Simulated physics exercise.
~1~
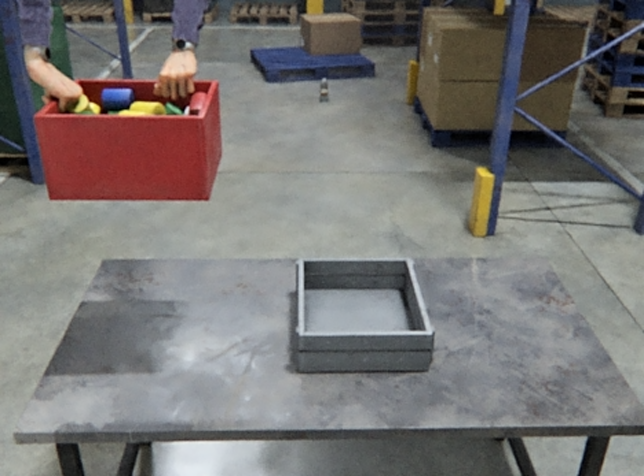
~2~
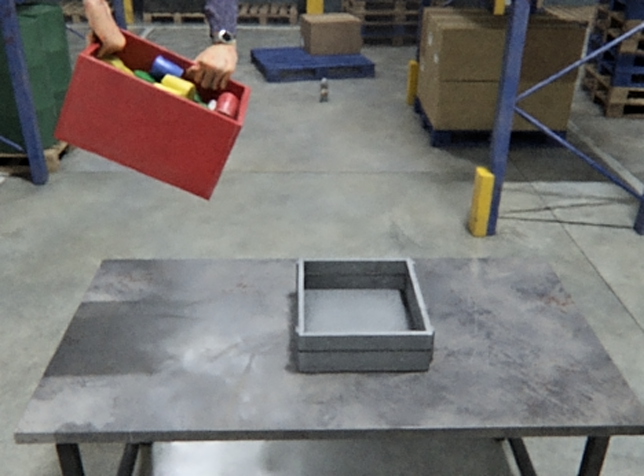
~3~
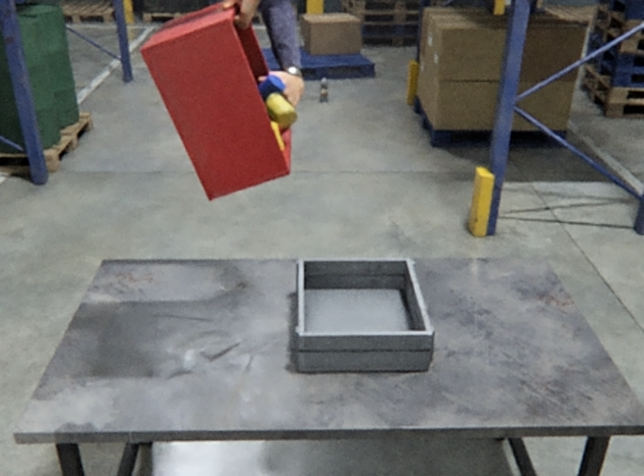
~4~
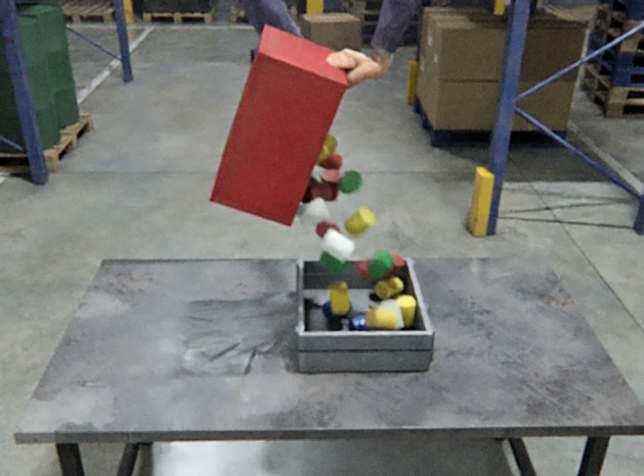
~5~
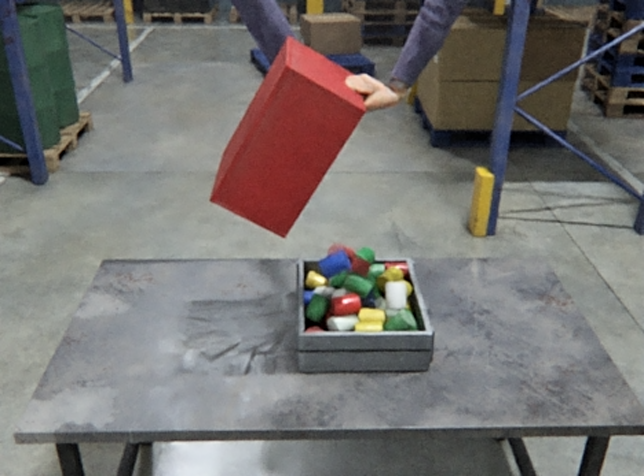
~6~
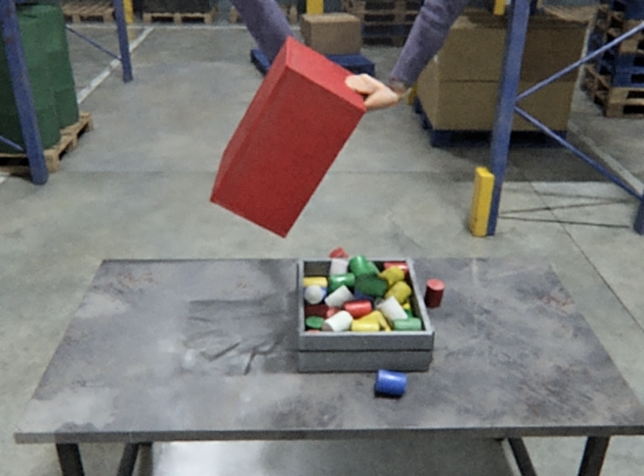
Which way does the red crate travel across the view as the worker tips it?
The red crate moves to the right, from above the left side of the table toward the grey box.
